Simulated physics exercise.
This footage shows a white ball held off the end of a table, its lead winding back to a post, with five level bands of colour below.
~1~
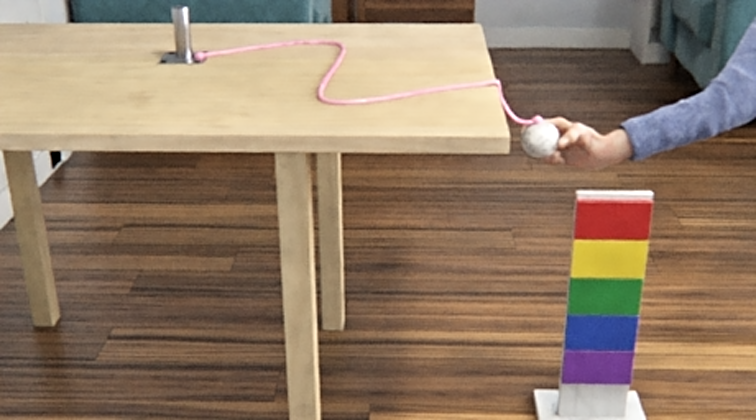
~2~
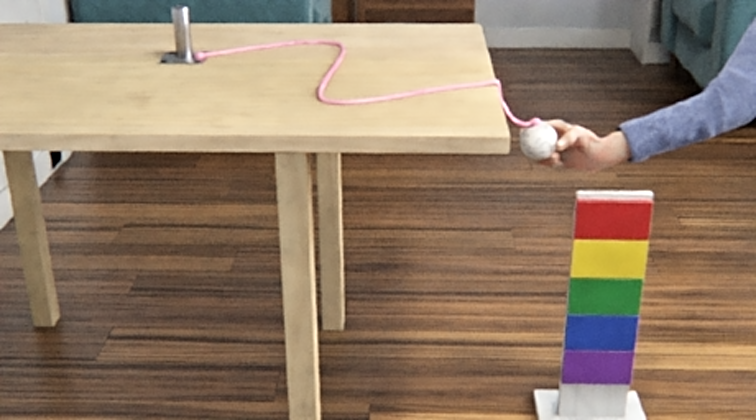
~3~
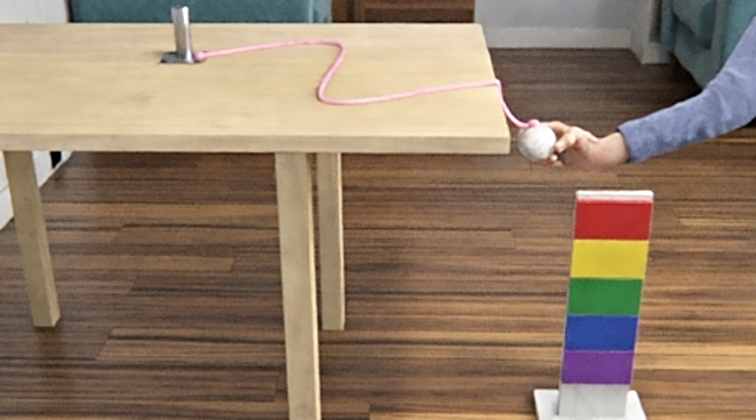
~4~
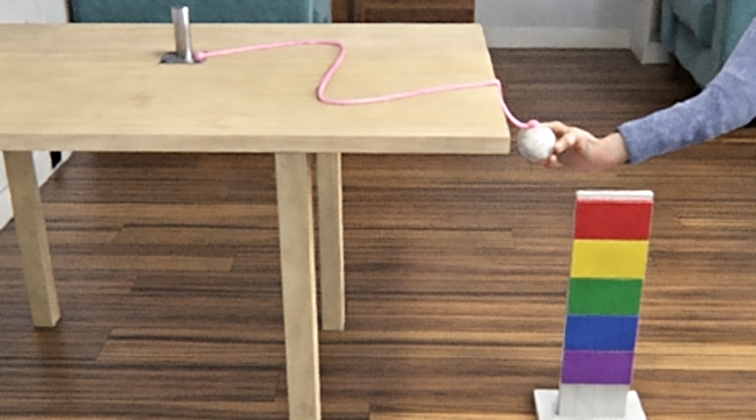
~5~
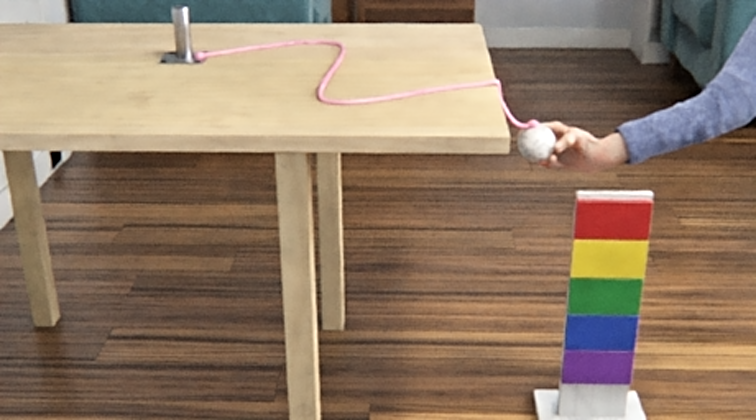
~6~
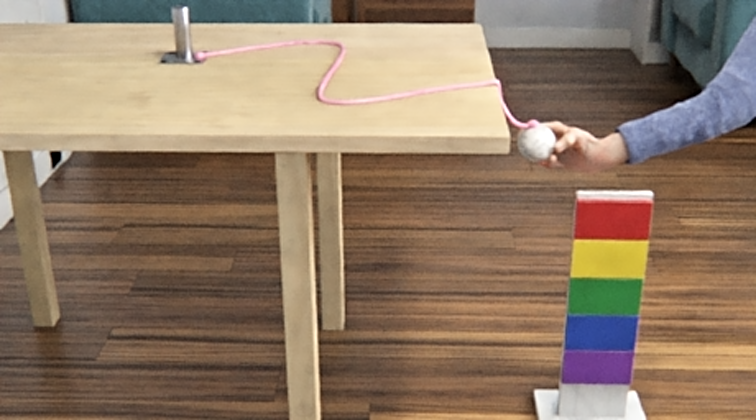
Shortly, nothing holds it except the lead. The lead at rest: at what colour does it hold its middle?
The colour is purple.
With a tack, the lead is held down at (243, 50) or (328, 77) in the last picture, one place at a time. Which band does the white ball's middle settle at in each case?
First try purple, second try yellow.
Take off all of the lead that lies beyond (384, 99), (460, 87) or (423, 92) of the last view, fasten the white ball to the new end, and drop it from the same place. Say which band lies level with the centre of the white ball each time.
Results, first to last: Red; green; yellow.
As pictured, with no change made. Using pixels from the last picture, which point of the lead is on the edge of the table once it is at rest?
Position: Approx. (325, 81).
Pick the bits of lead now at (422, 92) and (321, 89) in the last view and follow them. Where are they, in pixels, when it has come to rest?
Around (486, 215), then around (492, 96).
Soon after, ball near (504, 359); level with purple.
After that, ball near (471, 332); level with purple.
In the end, ball near (480, 344); level with purple. At purple.
